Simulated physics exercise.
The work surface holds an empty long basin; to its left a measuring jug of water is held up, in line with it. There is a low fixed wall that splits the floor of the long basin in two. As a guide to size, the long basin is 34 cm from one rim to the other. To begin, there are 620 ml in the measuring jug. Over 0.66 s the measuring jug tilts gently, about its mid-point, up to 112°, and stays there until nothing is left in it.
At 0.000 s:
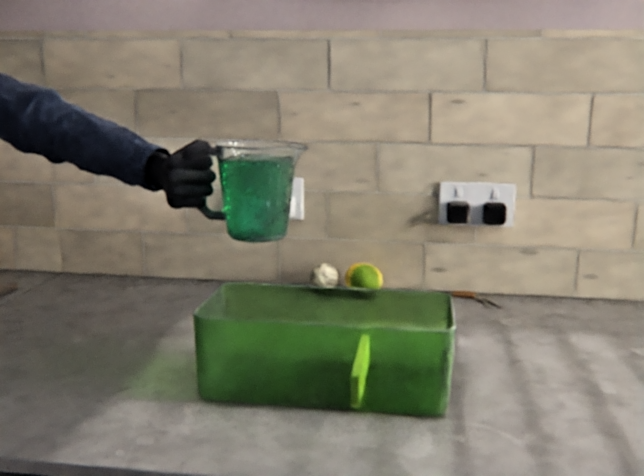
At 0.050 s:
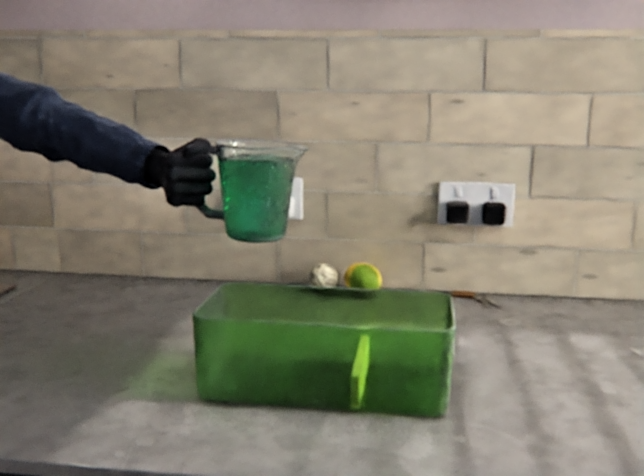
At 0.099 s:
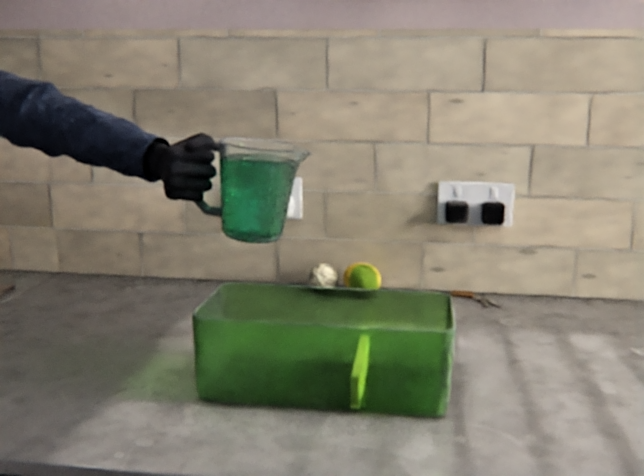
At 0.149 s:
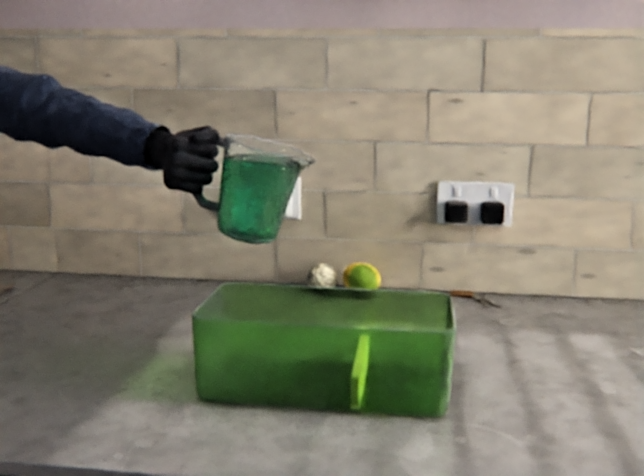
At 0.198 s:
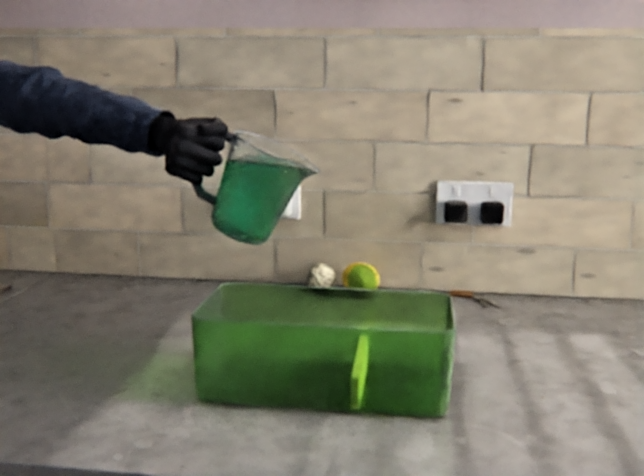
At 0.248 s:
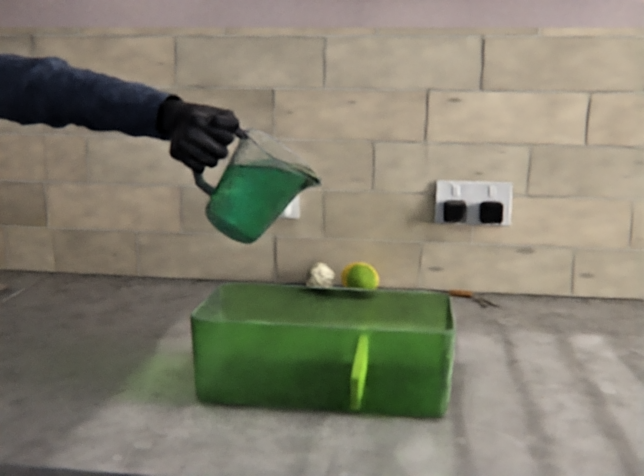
A black-gloved hand held a clear jug of green liquid above a long green basin on a grey worktop, then gradually tilted it to the right until the liquid reached its spout.
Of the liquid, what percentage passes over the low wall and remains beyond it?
The far part has about 26 per cent.
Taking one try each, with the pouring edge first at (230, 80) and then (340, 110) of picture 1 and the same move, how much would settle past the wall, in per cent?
I'd say 10 percent on the first go, 80 percent on the next.
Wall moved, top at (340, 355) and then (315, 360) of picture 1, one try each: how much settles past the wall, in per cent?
First try about 75 %, second try about 90 %.
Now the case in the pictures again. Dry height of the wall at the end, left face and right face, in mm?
The left side gives some 30 mm, the right side some 34 mm.
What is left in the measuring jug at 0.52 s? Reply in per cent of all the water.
Close to 50 percent of the liquid remains at that time.
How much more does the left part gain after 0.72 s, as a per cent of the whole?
That is roughly 14 in a hundred of the whole.
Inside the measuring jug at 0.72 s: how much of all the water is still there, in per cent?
Roughly 7 per cent.
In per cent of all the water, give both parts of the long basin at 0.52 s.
Lab note: Left near 5 %, right near 16.
Then, 0.52 s in, the tilt is 100° and 49 per cent is still to pour, 5 is left of the wall and 16 right of it.
Then, 0.72 s in, the tilt is 112° and 7 per cent is still to pour, 55 is left of the wall and 24 right of it.
Then, 0.93 s in, the tilt is 112° and 0 per cent is still to pour, 66 is left of the wall and 24 right of it.
Then, 1.16 s in, the tilt is 112° and 0 per cent is still to pour, 69 is left of the wall and 26 right of it.
Finally, 69 per cent lies left of the wall, 26 right of it and 6 outside.
